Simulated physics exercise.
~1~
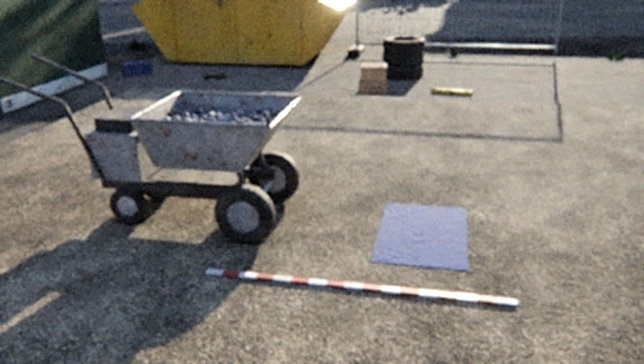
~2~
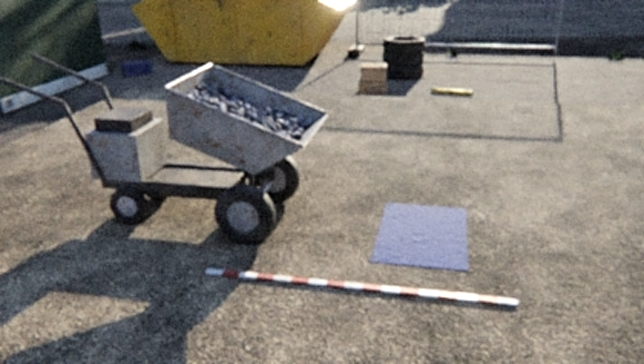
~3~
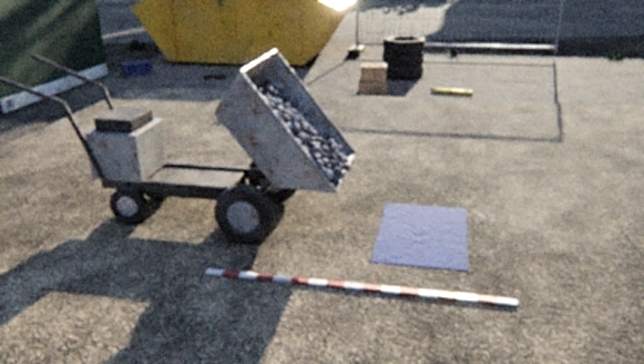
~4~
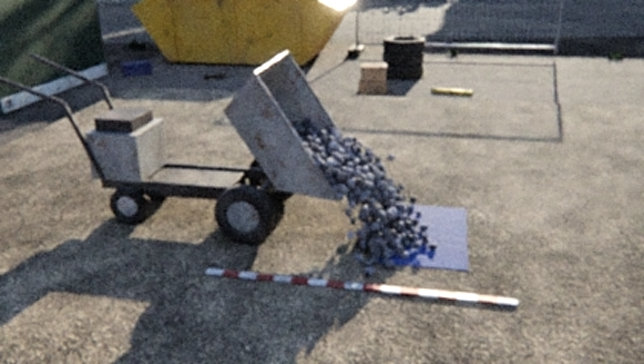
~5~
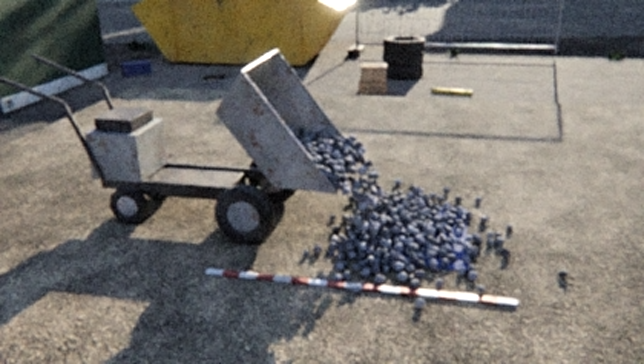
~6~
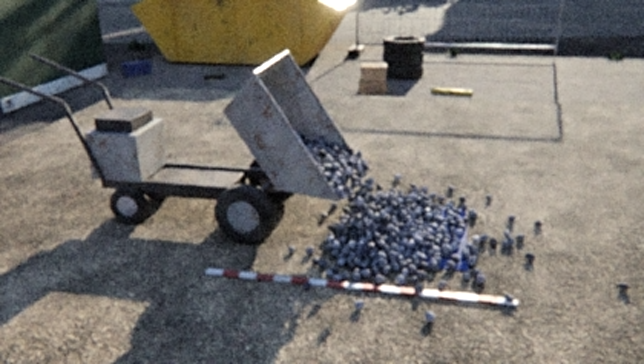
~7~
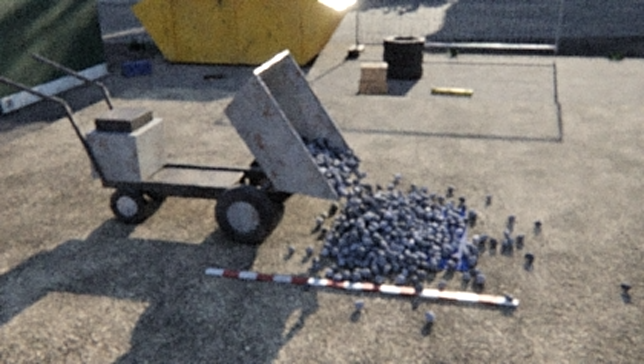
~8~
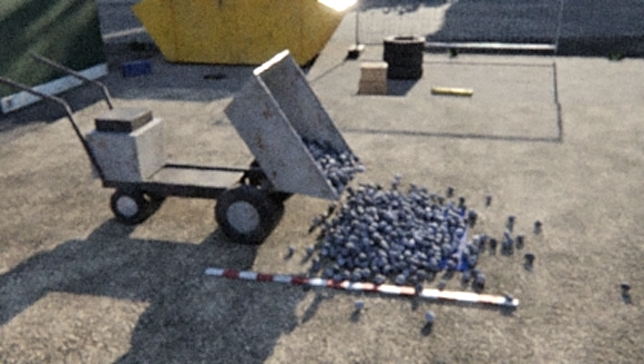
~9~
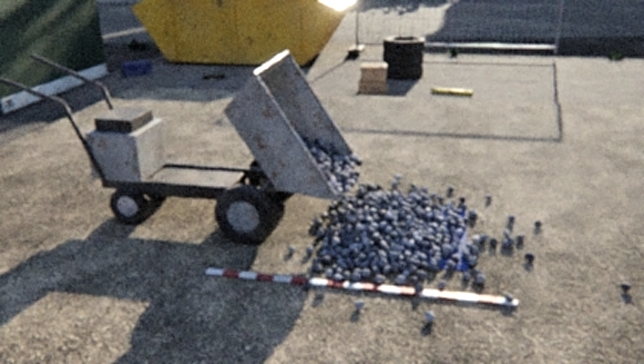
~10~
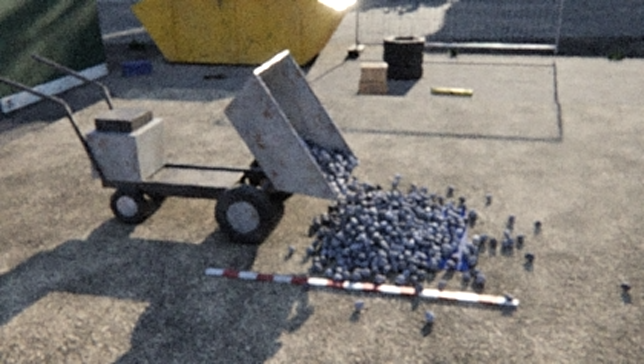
We see a wheeled barrow tip its tray forward to the right, spilling round grey stones onto a flat blue sheet beside a striped staff; the tray jerks slightly, then holds still, leaving a spread heap over the sheet and ground, with some stones still inside.
